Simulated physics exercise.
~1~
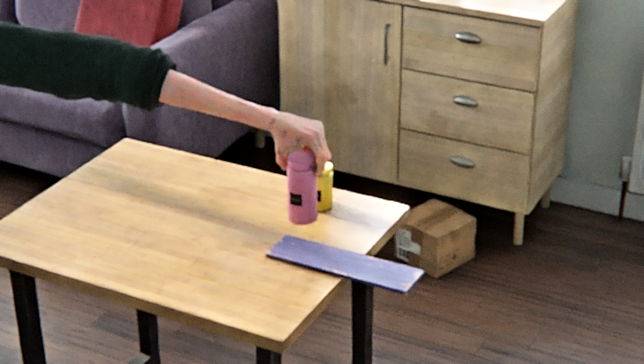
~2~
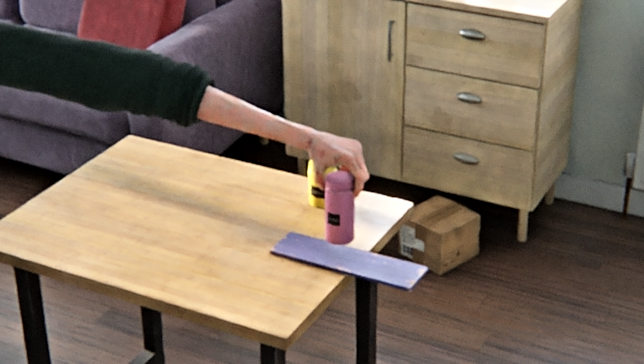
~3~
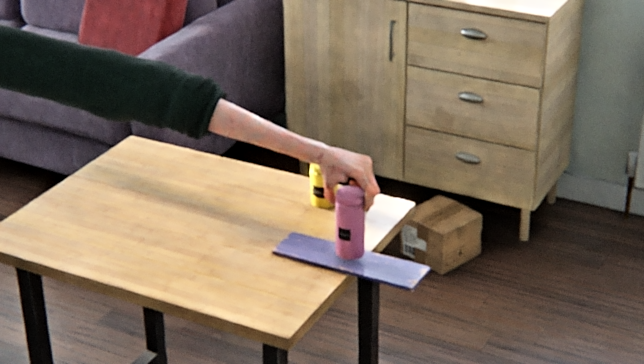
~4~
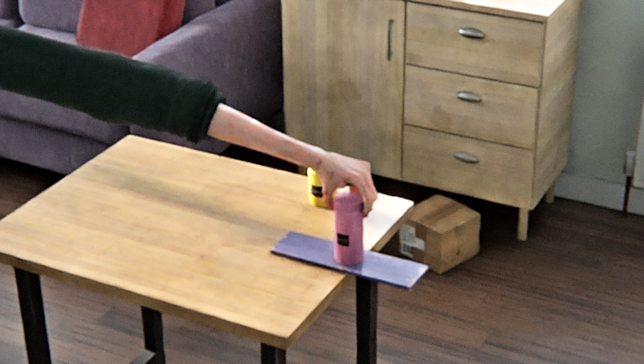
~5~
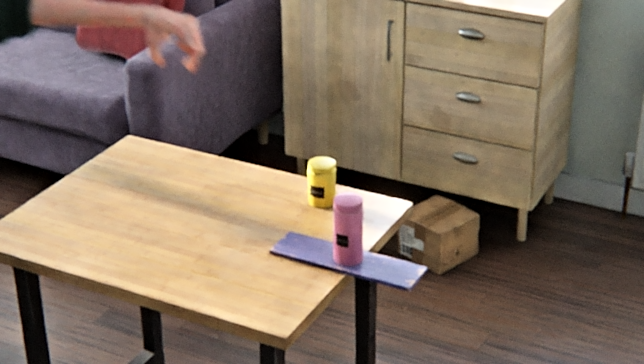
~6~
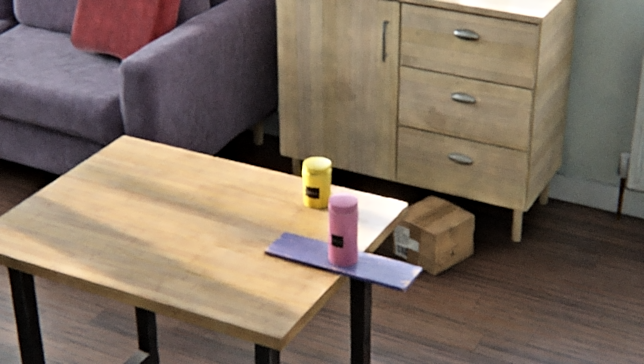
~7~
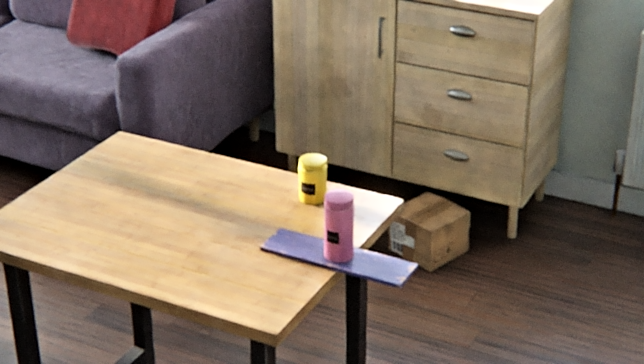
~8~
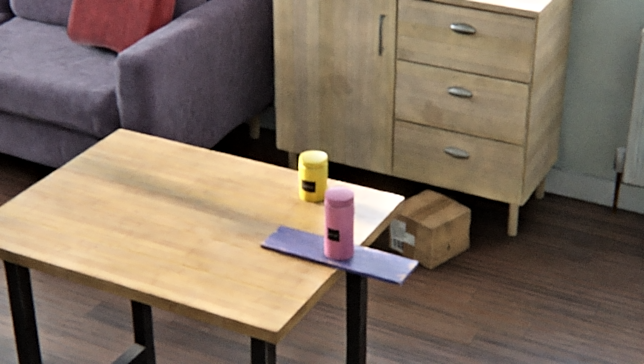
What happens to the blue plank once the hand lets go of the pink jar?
The plank keeps its balance and stays on the table, with the pink jar standing upright on it.
